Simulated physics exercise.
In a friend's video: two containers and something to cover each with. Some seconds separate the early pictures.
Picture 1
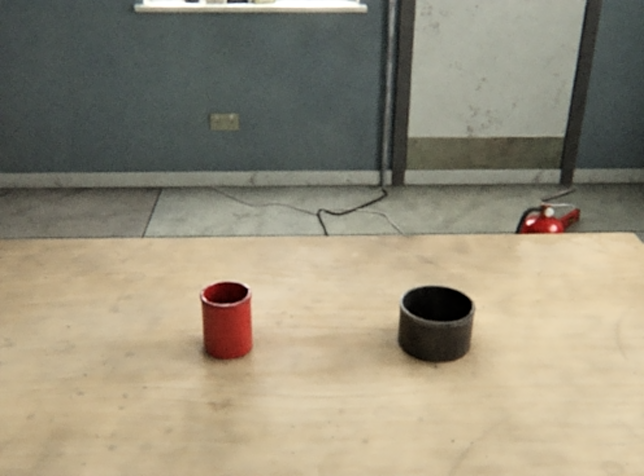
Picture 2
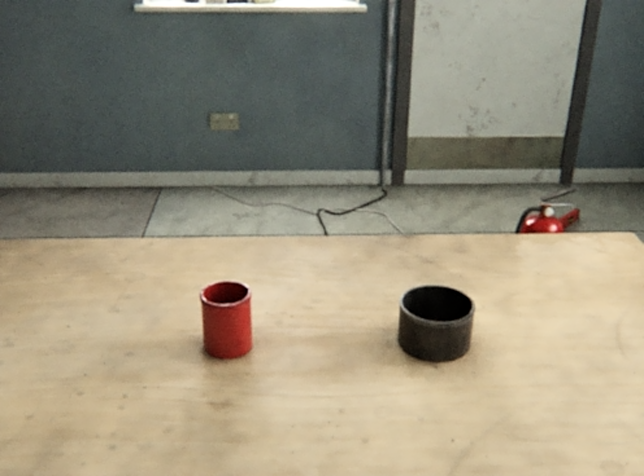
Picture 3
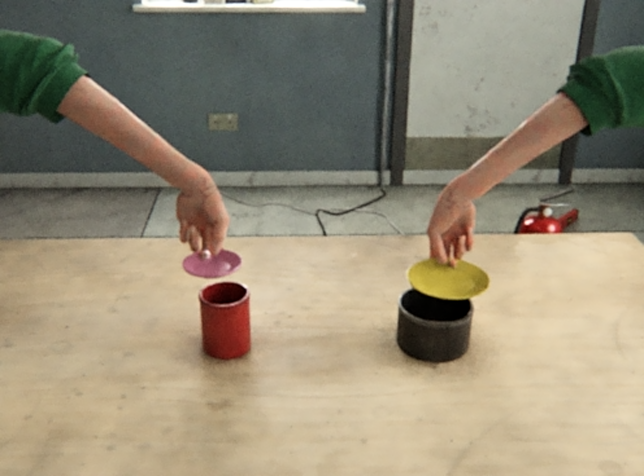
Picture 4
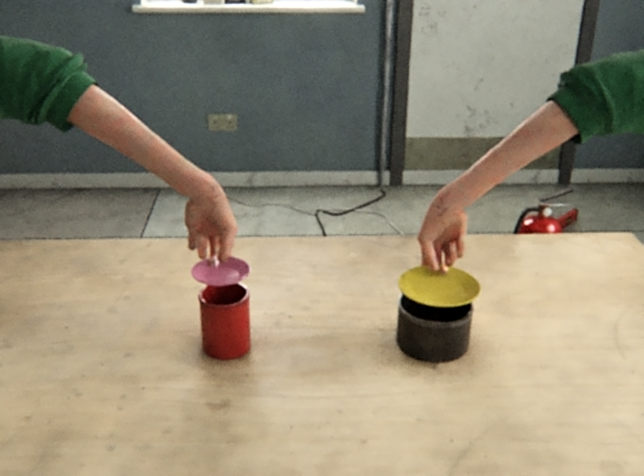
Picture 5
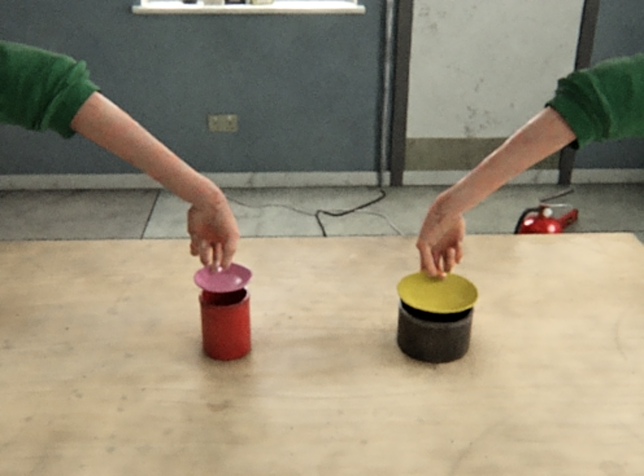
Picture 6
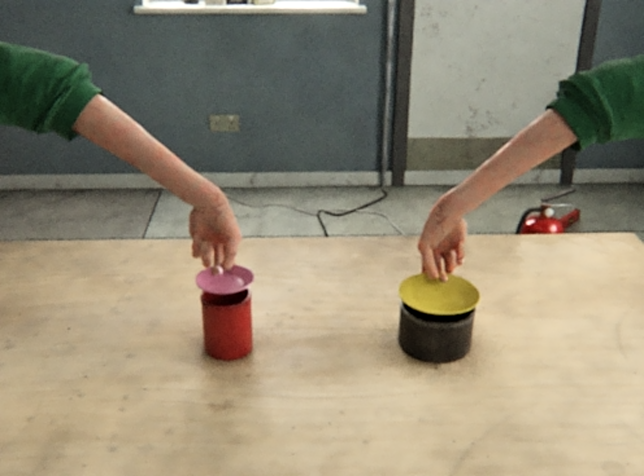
Two hands in green sleeves enter from the left and right, the left one lowering a pink plate over a red jar and the right one a yellow saucer over a wider black jar, then shifting them slightly and keeping hold. The jars stand apart on a pale wooden table, seen from slightly above by a nearly still camera. Behind are a blue-grey wall, a door and a red extinguisher.
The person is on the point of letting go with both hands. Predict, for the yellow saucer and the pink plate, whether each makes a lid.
The yellow saucer makes a lid, the pink plate makes a lid.
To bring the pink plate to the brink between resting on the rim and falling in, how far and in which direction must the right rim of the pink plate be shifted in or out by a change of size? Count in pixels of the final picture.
Left by around 8 pixels.
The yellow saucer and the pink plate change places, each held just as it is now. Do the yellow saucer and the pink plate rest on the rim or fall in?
The yellow saucer sits on the rim, the pink plate goes in.
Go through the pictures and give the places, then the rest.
The first frame shows right jar (436, 323).
The second frame shows left jar (227, 319).
The third frame shows still on the way; yellow saucer (448, 281); right jar (434, 323).
The fourth frame shows still on the way; pink plate (221, 274); left jar (226, 320).
The fifth frame shows still on the way; yellow saucer (437, 294); right jar (435, 323).
The sixth frame shows in place, still held; yellow saucer (438, 296); pink plate (225, 282); left jar (227, 321).
Then, 0.10 s later than the last frame, yellow saucer sitting on the rim near (438, 300); pink plate shifted a little near (226, 290).
Then, 0.46 s later than the last frame, yellow saucer sitting on the rim near (438, 300); pink plate sitting on the rim near (226, 290).
When it is over, the yellow saucer works as a lid, near (438, 300); the pink plate works as a lid, near (226, 290).
